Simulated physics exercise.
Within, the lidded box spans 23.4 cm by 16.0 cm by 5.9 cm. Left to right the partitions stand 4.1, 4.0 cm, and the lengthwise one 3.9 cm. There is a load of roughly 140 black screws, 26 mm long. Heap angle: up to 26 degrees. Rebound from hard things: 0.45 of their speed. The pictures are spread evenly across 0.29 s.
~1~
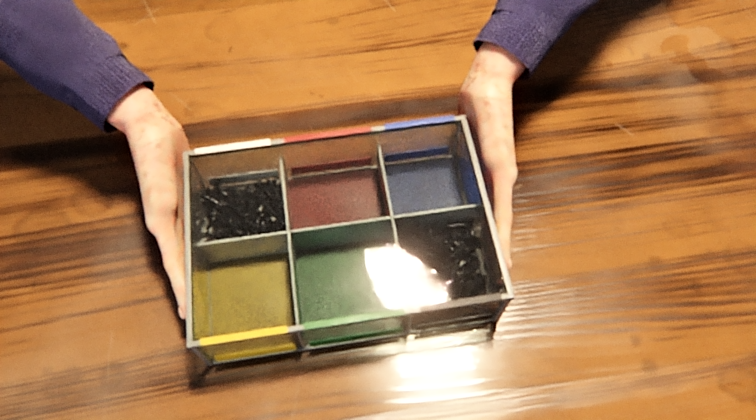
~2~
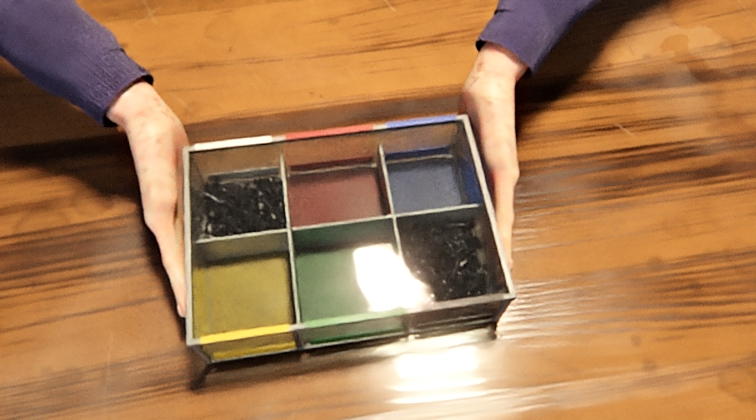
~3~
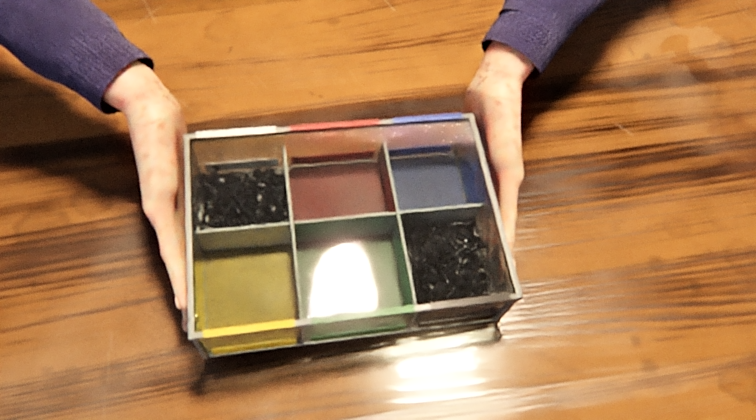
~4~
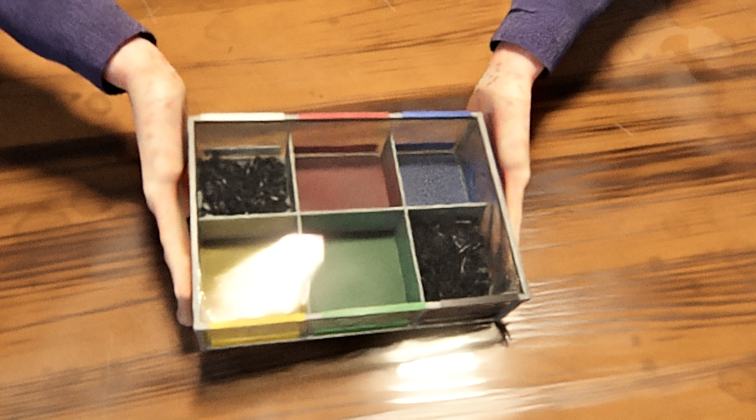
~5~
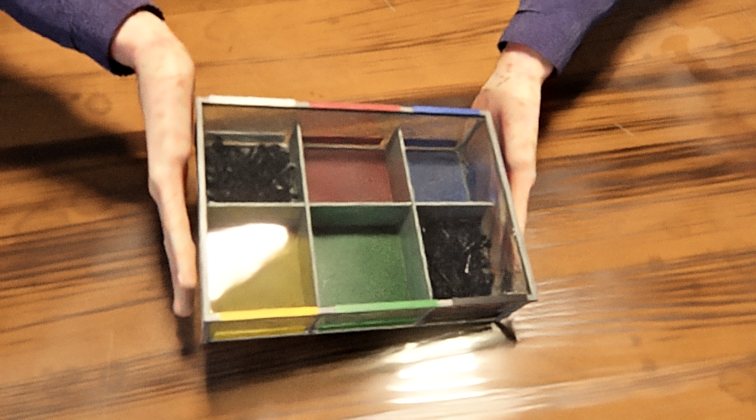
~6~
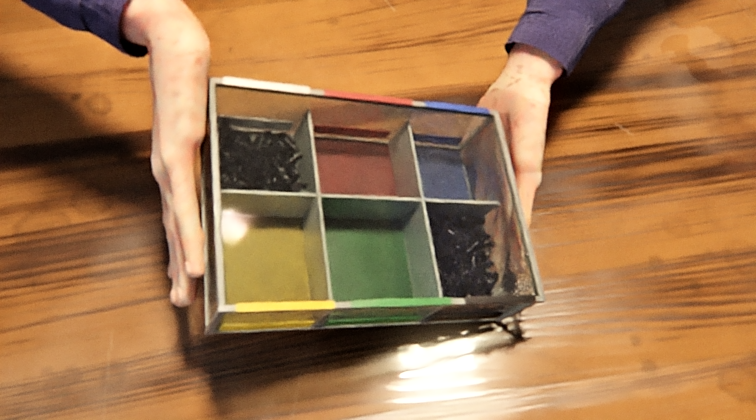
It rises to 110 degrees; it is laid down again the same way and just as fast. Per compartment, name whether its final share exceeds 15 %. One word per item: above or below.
In order - red: Below; blue: Below; green: Below; yellow: Below; white: Above; black: Above.
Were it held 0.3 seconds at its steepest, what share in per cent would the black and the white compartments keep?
That would leave black with 60 percent and white with 20 percent.
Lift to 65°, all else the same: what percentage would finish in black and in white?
Result - black at 55 percent, white at 40 percent.
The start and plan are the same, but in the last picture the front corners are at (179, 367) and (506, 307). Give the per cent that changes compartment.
Then roughly 20 per cent.
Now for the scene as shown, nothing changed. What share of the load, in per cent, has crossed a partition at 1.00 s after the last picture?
Around 10 in a hundred.
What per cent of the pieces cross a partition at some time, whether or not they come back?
Around 15 percent.
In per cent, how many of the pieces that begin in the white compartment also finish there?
60 per cent, roughly.
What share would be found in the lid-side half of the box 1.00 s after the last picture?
50 %.
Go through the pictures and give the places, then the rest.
The first picture shows box tilt 0 degrees, front corners at (193, 342) and (508, 294); white 45 %, black 55 %.
The second picture shows box tilt 1 degrees, front corners at (193, 340) and (510, 294).
The third picture shows box tilt 6 degrees, front corners at (195, 334) and (516, 294), lowest corner right front.
The fourth picture shows box tilt 11 degrees, front corners at (200, 325) and (524, 295), lowest corner right front.
The fifth picture shows box tilt 17 degrees, front corners at (210, 316) and (531, 296), lowest corner right front.
The sixth picture shows box tilt 23 degrees, front corners at (225, 306) and (539, 297), lowest corner right front; white 45 %, black 55 %.
Then, 1.00 s after the last picture, tilt 109 degrees; red 5 %, white 30 %, black 55 %.
Then, 1.68 s after the last picture, tilt 48 degrees; blue 5 %, white 30 %, black 60 %.
Then, 2.39 s after the last picture, tilt 0 degrees; red 5 %, blue 5 %, white 30 %, black 60 %.
In the end, red 5 %, blue 5 %, green 0 %, yellow 0 %, white 30 %, black 60 %.
